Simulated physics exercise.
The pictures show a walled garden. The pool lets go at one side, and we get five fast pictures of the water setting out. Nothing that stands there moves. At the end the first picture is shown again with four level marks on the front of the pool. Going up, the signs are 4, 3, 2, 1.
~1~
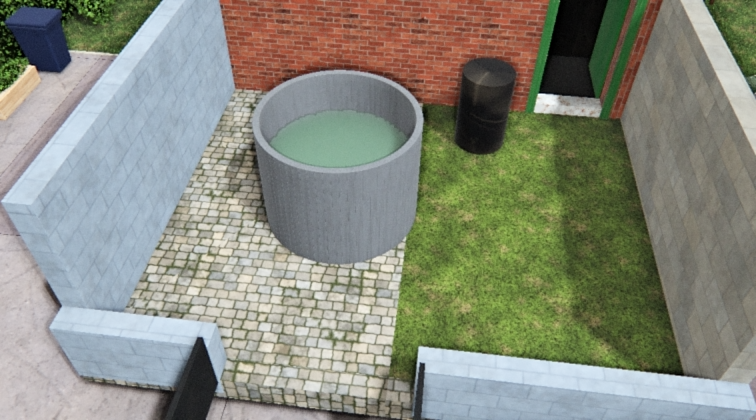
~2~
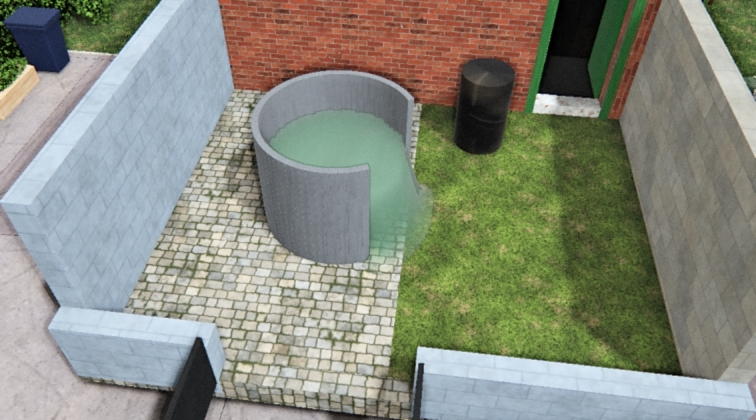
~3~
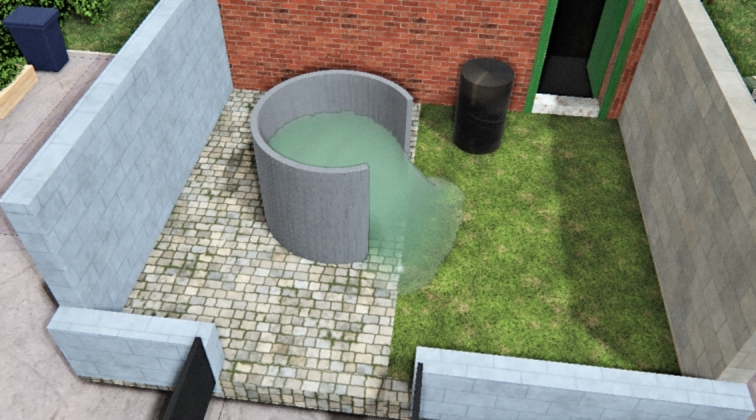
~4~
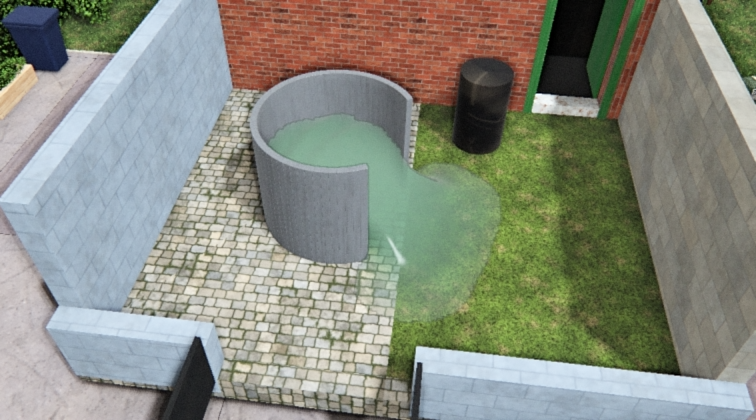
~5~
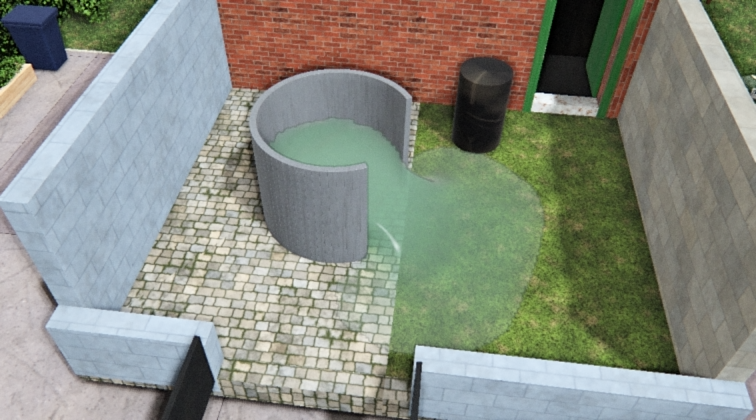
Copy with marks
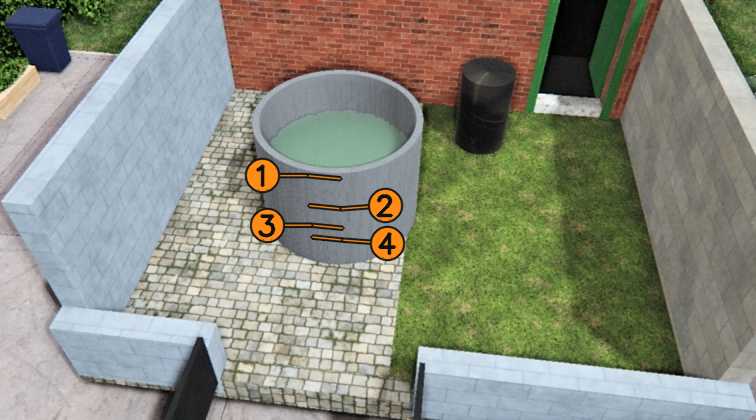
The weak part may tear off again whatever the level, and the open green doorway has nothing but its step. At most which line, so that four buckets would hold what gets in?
2 is the one.
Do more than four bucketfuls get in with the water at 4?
No.
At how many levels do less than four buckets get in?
Three of the four.
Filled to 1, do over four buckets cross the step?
Yes, that goes wrong.
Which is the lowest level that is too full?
The answer is 1.
On the marked copy, 1 at (323, 177); 2 at (325, 207); 3 at (326, 226); 4 at (327, 238); from the bottom up 4, 3, 2, 1.
With 1, about 8 bucketfuls get in.
With 2, a splash gets over, under a bucket.
With 3, nothing gets over.
With 4, nothing gets over.
